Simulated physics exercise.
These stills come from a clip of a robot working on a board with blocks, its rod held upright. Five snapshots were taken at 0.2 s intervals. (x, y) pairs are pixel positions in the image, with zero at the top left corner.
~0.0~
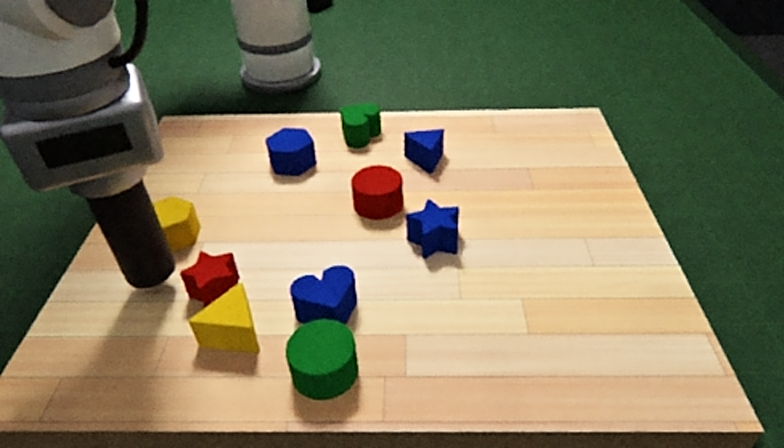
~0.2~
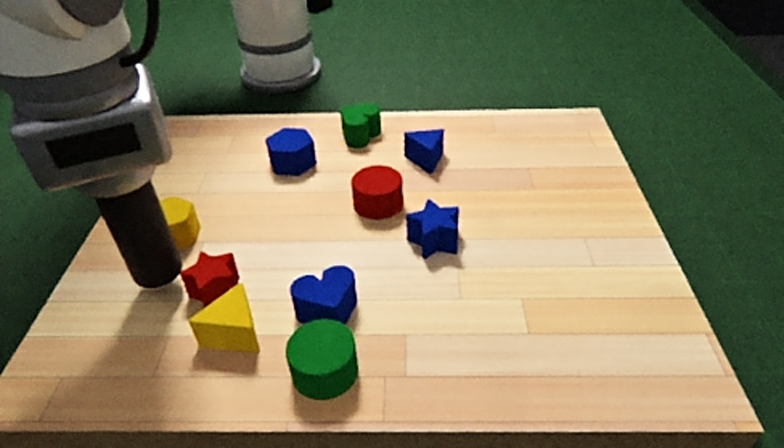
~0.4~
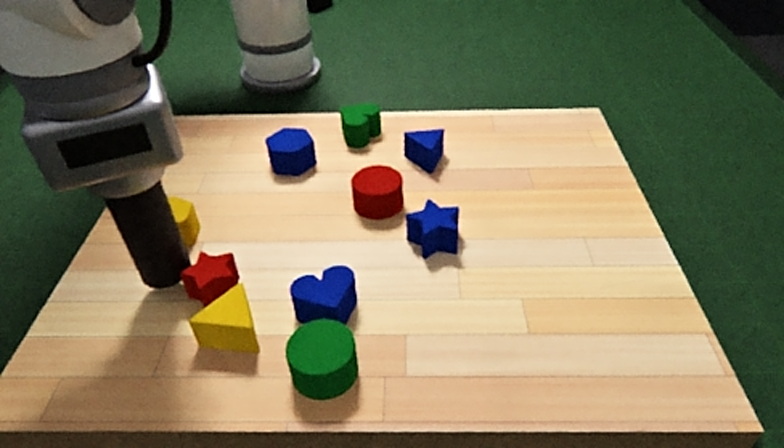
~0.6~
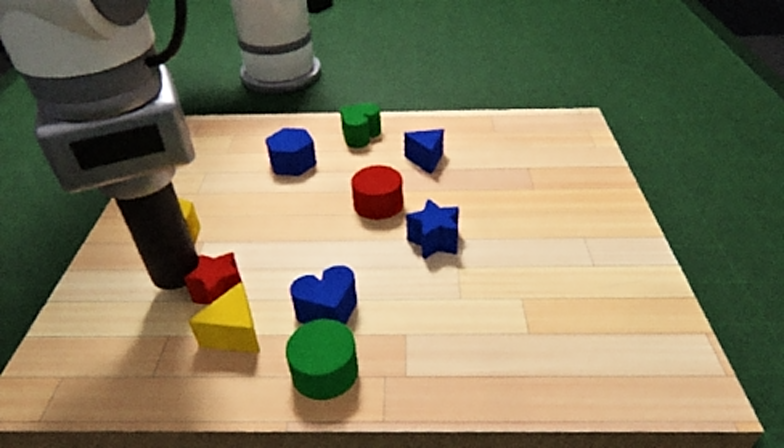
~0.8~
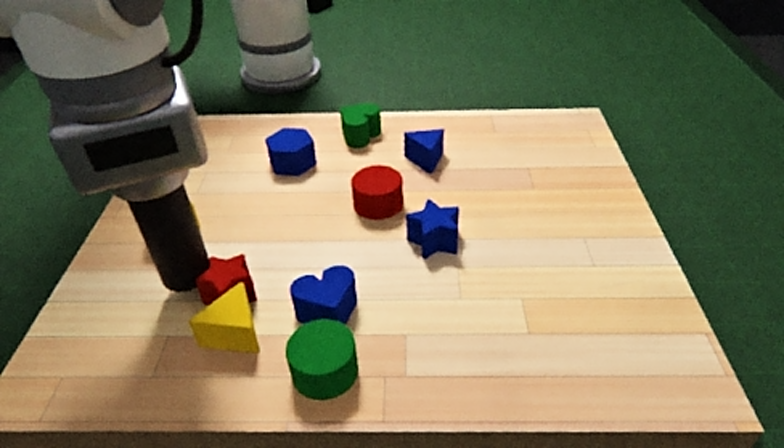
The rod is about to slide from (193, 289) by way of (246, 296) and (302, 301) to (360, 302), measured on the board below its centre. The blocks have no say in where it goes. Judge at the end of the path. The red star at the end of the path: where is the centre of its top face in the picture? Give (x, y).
At (403, 280).
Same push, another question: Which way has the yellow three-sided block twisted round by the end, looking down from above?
Viewed from the top, it goes clockwise.
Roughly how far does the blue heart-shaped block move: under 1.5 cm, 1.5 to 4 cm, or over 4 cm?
Verdict: More than 4 cm.
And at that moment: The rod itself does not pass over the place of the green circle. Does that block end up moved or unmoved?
The answer is that it remains undisturbed.
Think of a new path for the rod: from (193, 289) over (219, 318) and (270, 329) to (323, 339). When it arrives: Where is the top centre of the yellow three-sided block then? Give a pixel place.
Near (283, 351).
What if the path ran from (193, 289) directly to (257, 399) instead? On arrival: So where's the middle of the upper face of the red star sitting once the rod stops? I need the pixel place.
I predict (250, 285).
On the path given first. One third of the way, rod (242, 281); red star (282, 277); yellow three-sided block (244, 315), turned 50° clockwise; blue heart-shaped block (339, 287).
Two thirds of the way, rod (299, 286); red star (341, 282); yellow three-sided block (244, 315), turned 50° clockwise; blue heart-shaped block (395, 301), turned 20° clockwise.
At the end, rod (359, 287); red star (403, 280); yellow three-sided block (244, 315), turned 50° clockwise; green circle not moved; blue heart-shaped block (441, 314), turned 55° clockwise.
